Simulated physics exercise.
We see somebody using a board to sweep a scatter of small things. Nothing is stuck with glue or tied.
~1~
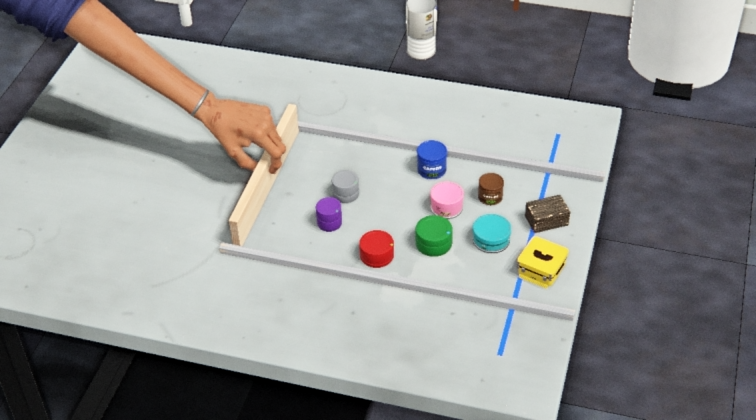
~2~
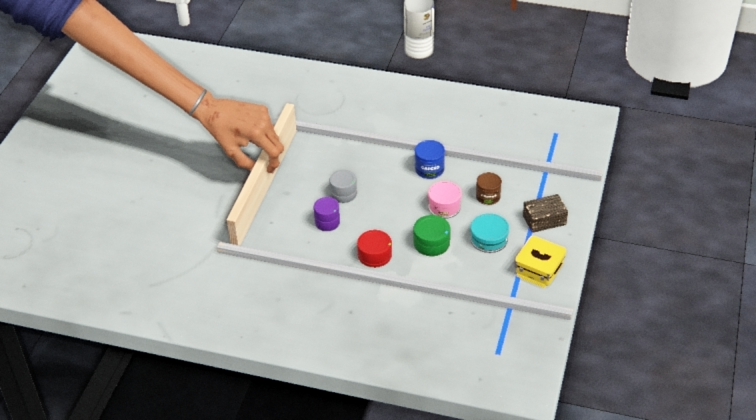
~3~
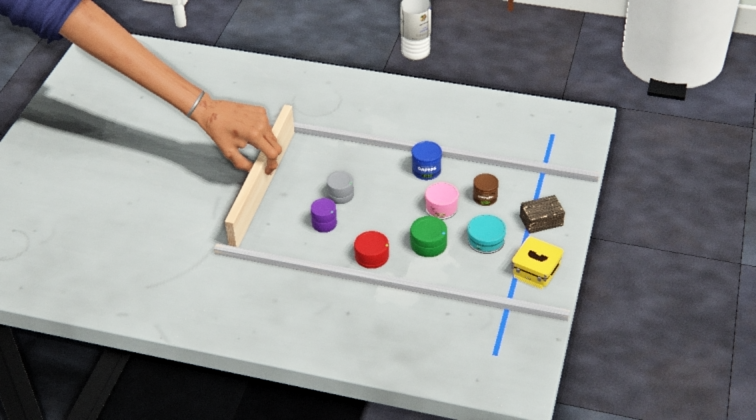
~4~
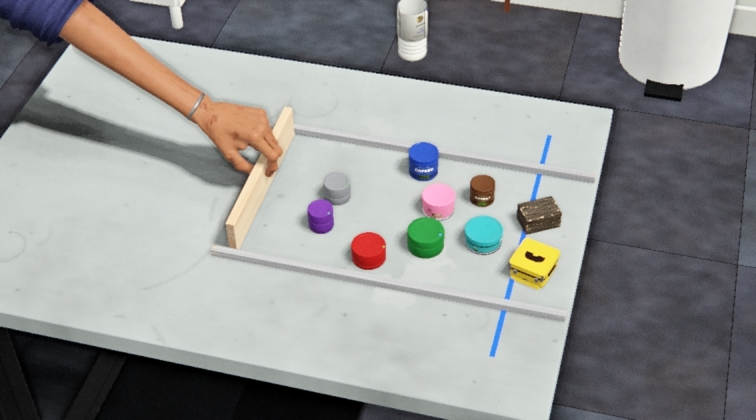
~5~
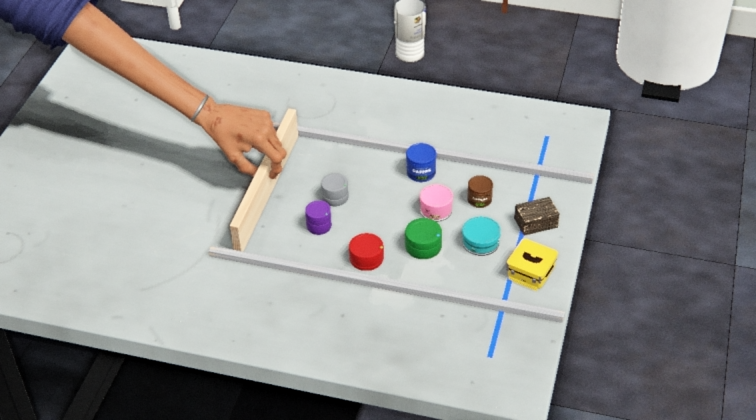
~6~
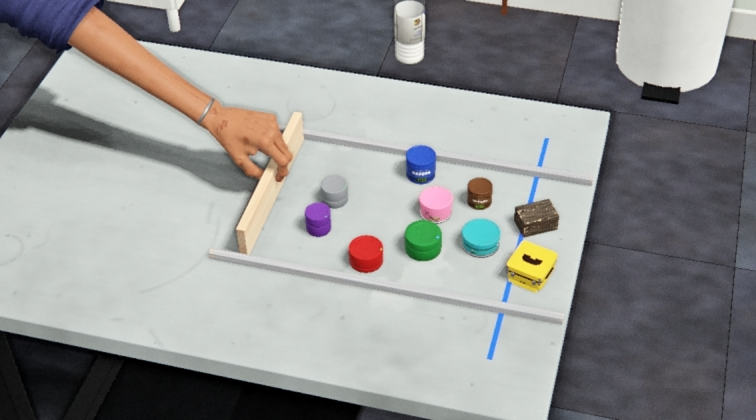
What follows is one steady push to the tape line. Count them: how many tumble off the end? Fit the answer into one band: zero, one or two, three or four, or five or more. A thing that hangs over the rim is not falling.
I would say one or two.
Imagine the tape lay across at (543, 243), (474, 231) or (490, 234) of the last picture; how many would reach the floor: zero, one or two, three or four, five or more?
So, for the three spots in the order asked, I'd go with three to four, zero and zero.
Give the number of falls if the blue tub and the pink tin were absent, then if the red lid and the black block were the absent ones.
Counts - first: 1, second: 0.
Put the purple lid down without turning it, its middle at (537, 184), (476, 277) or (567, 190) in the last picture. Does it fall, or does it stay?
Lab note - purple lid, per position: Is safe; is safe; is safe.
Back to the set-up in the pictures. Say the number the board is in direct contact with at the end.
The count in contact is 5.
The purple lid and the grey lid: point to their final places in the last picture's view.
The purple lid comes to rest close to (526, 261), while the grey lid rests close to (536, 226).
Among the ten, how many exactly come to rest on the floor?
2.
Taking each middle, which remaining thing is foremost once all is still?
I'd go with the green lid.
Soon after, none off yet; yellow case at rest near (532, 267); black block at rest near (536, 218); turquoise tin at rest near (481, 238).
Then, none off yet; yellow case at rest near (532, 267); black block at rest near (536, 218); turquoise tin moved a little near (492, 238).
By the end, the number that fall off is one or two; fallen, black block and yellow case.
